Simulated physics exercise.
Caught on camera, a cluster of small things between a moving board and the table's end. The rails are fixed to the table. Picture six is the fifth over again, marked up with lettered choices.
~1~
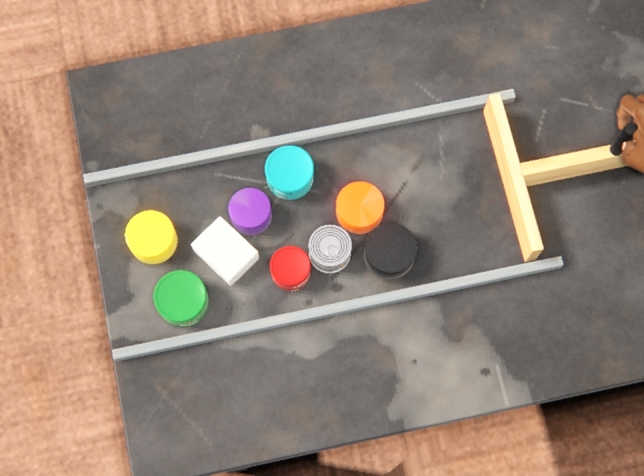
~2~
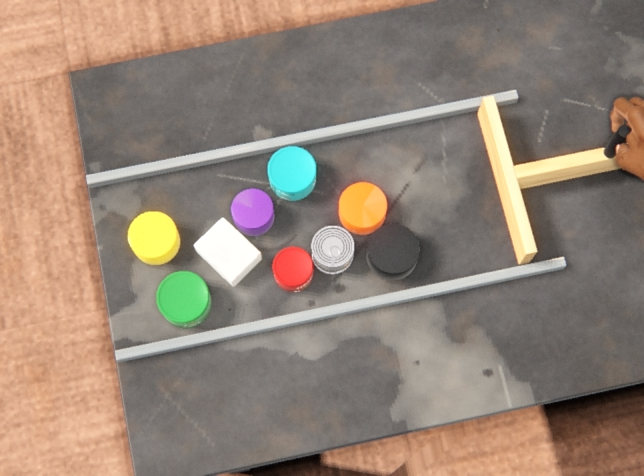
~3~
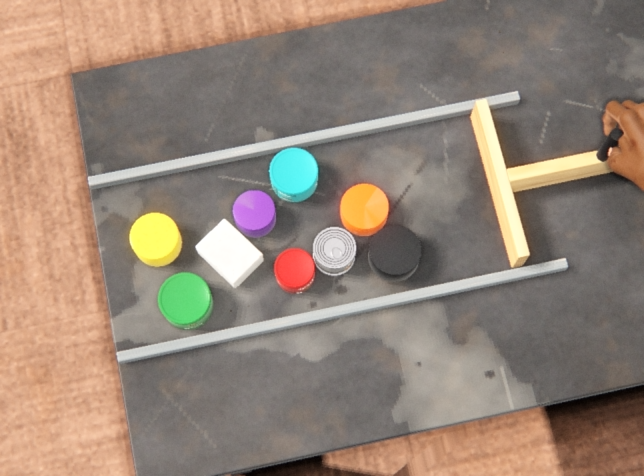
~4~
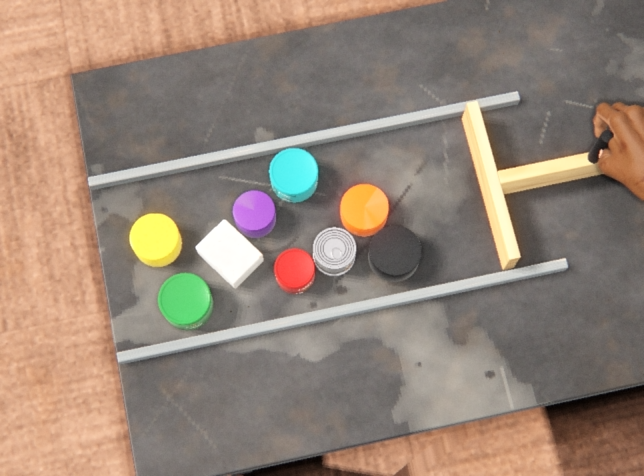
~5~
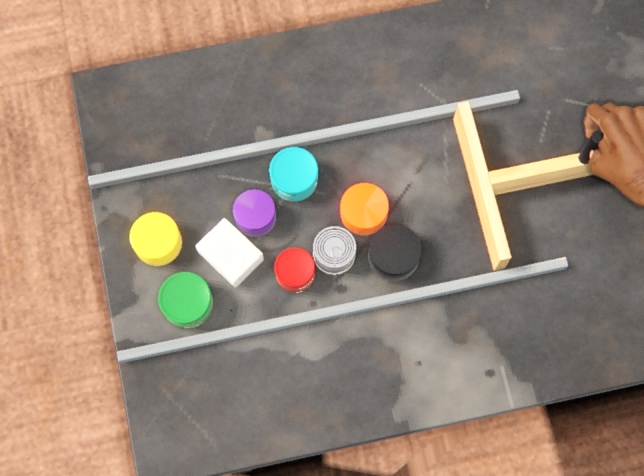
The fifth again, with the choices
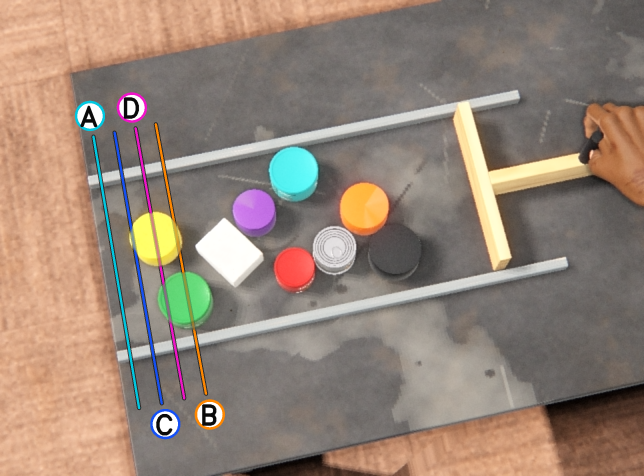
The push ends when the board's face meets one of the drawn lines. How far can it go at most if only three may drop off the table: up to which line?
No fourth one falls up to B.
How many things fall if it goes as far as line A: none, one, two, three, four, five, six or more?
Six or more.
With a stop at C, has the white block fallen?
By then, yes.
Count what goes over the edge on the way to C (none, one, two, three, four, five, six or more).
By then, six or more.
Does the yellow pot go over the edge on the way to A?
Yes.
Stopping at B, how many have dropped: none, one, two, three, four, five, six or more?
By then, three.
On the marked copy, A at (115, 268); B at (180, 254); C at (137, 263); D at (159, 259).
Following B. Soon after the start, board (376, 201); red jar (281, 273); black pot (355, 260).
Later, board (266, 224); green jar (140, 320); yellow pot (150, 236).
In the end, board (180, 242); white block over the edge; yellow pot over the edge; three fallen.
As for the rest, A drops nine; C drops seven; D drops five.
